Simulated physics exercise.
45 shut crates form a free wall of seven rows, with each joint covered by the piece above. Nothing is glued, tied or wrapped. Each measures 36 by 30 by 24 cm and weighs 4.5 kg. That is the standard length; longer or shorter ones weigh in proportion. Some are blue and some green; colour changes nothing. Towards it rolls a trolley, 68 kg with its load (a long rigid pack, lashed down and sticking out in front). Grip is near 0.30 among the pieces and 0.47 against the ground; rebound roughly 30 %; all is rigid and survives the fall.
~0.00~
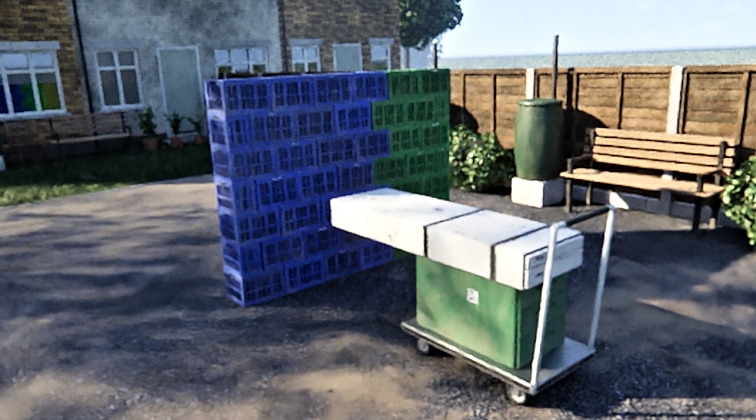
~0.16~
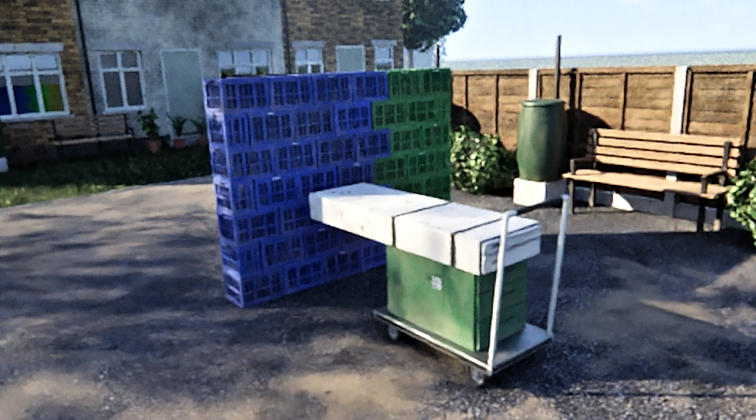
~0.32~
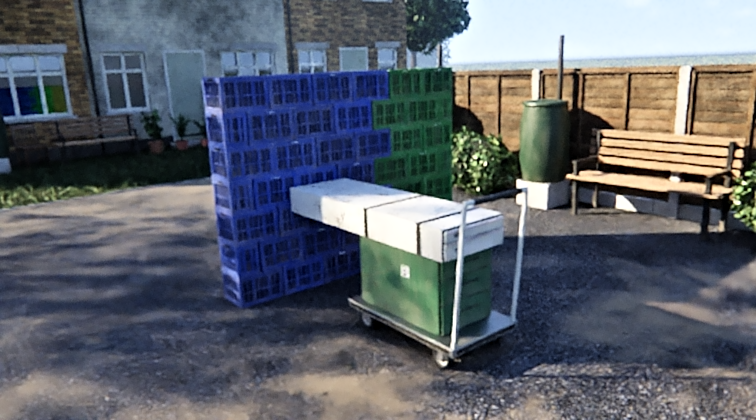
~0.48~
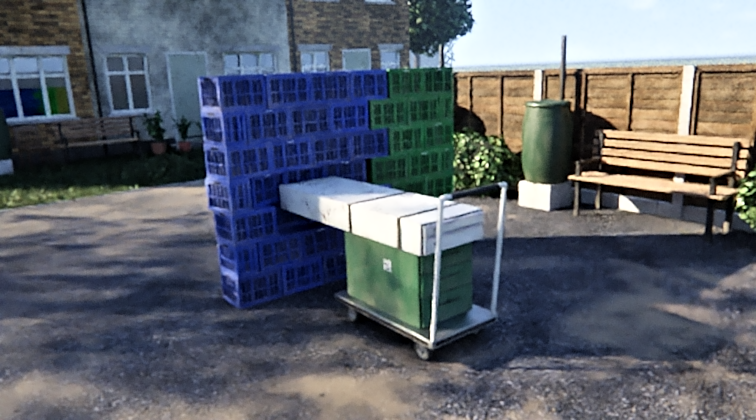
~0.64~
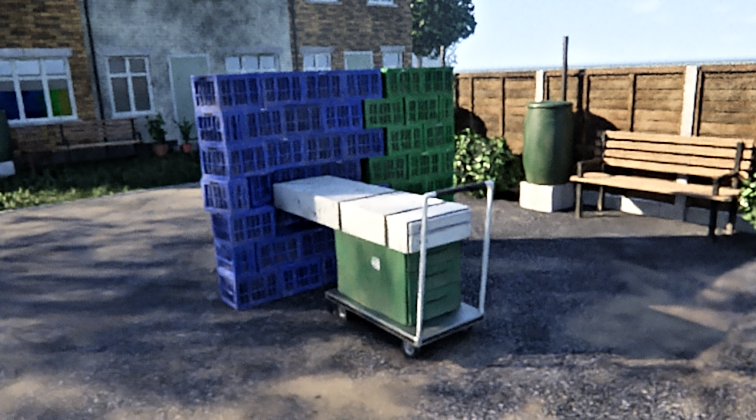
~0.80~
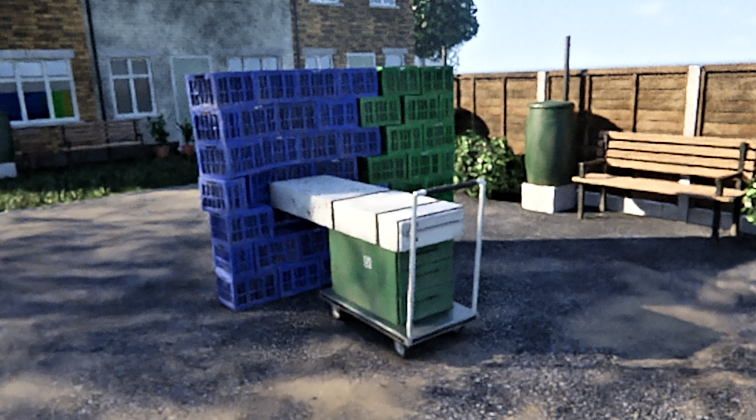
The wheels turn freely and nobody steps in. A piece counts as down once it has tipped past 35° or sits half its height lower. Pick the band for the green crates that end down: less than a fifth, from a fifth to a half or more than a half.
It comes to under a fifth.
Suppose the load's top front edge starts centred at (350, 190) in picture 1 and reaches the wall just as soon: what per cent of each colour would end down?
In that case green 0, blue 0 per cent.
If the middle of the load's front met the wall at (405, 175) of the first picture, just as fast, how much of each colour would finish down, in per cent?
Then green 90, blue 30 per cent.
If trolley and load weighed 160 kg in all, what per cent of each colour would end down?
In that case green 10, blue 70 per cent.
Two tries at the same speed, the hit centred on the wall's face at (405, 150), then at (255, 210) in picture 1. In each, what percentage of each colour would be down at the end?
Green 60 then 0, blue 10 then 60 per cent.
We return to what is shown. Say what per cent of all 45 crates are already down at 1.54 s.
By then 25 per cent.
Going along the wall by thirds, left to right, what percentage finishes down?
Left 60, middle 60, right 10 per cent.
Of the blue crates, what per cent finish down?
Ending so: Blue 60 per cent.
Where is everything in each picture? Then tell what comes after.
In the first picture (each place is the centre of the face we see best; the camera moves round a little), load (336, 209) 53 cm short of the wall; top green crate (405, 85); top blue crate (293, 93); all as stacked.
The second picture shows load (314, 202) 26 cm short of the wall; top green crate (406, 84).
The third picture shows load (294, 196) just touching; top green crate (406, 84).
The fourth picture shows load (283, 193) 16 cm into the wall's line; top green crate (407, 83); top blue crate (289, 90) moved 21 mm; 15 have shifted.
The fifth picture shows load (276, 192) 24 cm into the wall's line; top green crate (405, 83) moved 26 mm; top blue crate (283, 89) moved 9 cm; steepest lean 6°, the crate at (281, 211); 22 have shifted.
The sixth picture shows load (273, 191) 28 cm into the wall's line; top green crate (401, 81) moved 45 mm; top blue crate (277, 86) moved 15 cm; steepest lean 13°, the crate at (278, 210); 24 have shifted.
By 1.54 s, load 32 cm past the wall's line, stopped; none of the 17 green crates down (11 of 45 in all colours); top green crate tilted 30°; top blue crate tilted 35°, 20 cm lower.
By 2.10 s, load 32 cm past the wall's line, stopped; 2 of the 17 green crates down (19 of 45 in all colours); top green crate tilted 6°, 1.09 m lower; top blue crate tilted 71°, 1.28 m lower.
When it is over (4.1 s), load 33 cm past the wall's line, stopped; 2 of the 17 green crates down (19 of 45 in all colours); top green crate 1.45 m lower; top blue crate 1.45 m lower. That is 12 per cent. In pixels of the last frame, middles, top green crate near (416, 201), top blue crate near (144, 223).
